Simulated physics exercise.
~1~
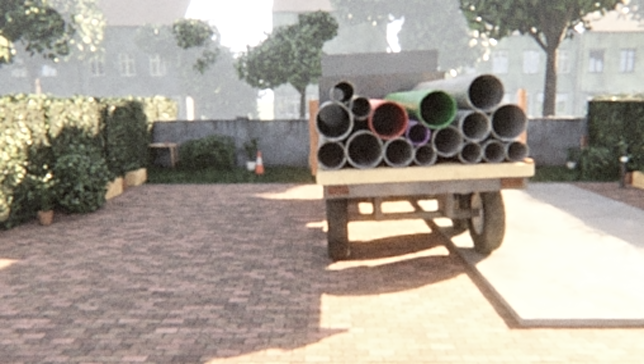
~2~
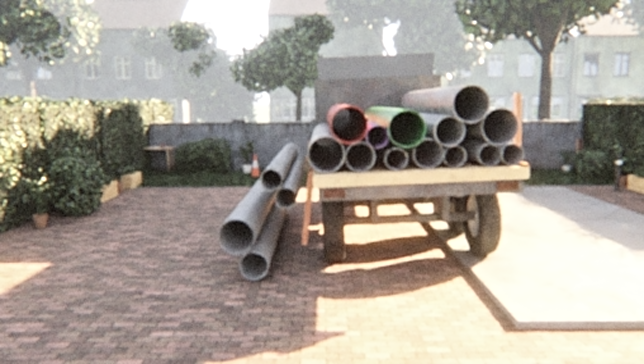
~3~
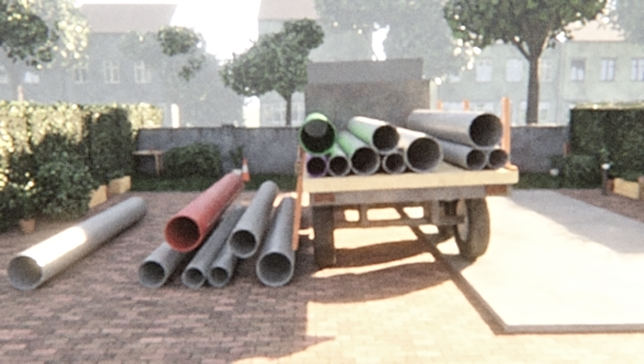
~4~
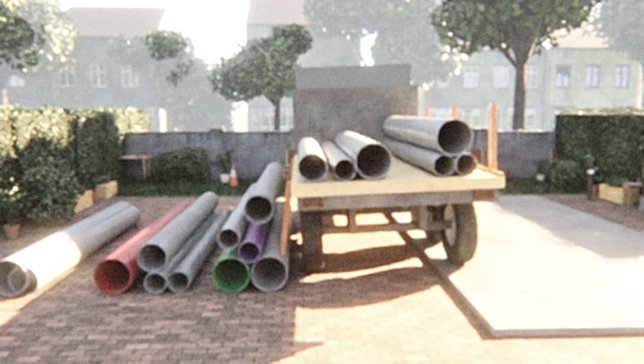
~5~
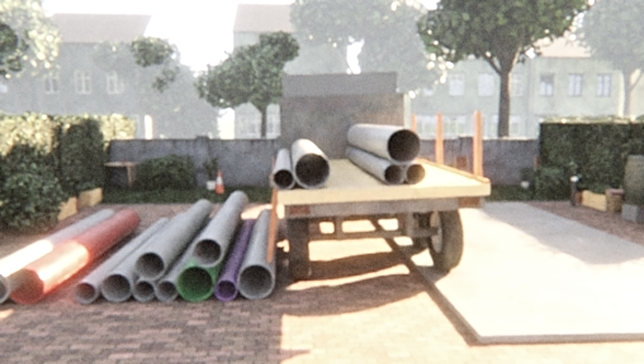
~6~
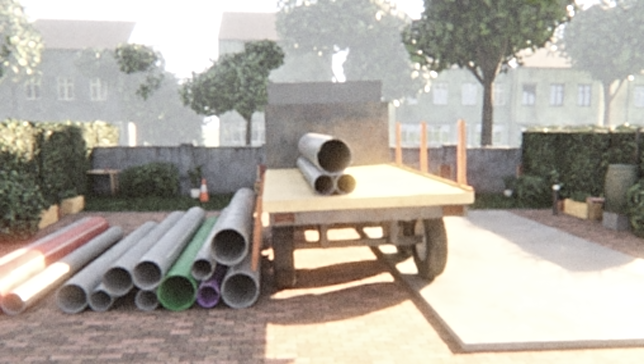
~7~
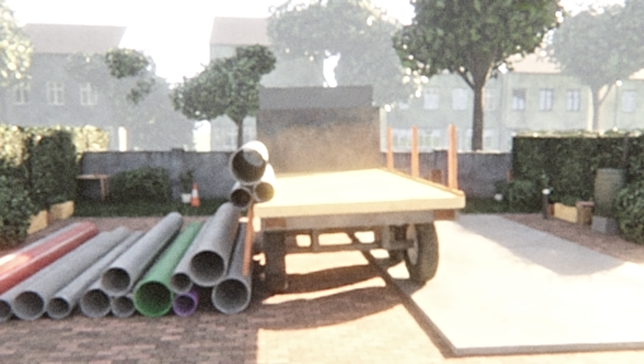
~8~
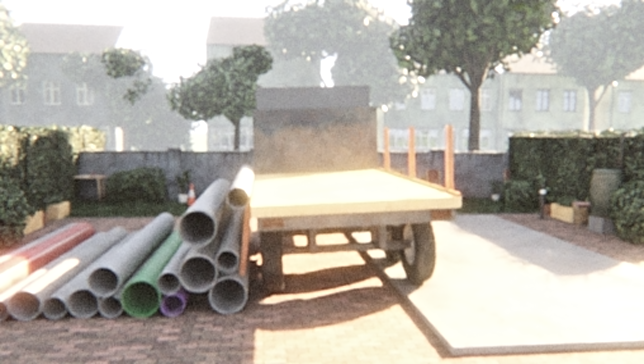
A flatbed lorry stands on a brick-paved yard, seen from behind, with hedges, a low wall, trees and pale buildings beyond. Its deck is stacked with hollow pipes, mostly grey, with a red, a green and a purple one among them. The left side opens and grey pipes spill to the ground on the left. The red pipe follows, then the green and purple ones, while the view drifts slightly right. The last few grey pipes slide across and drop off the left edge, leaving the deck bare beside a heap of pipes.
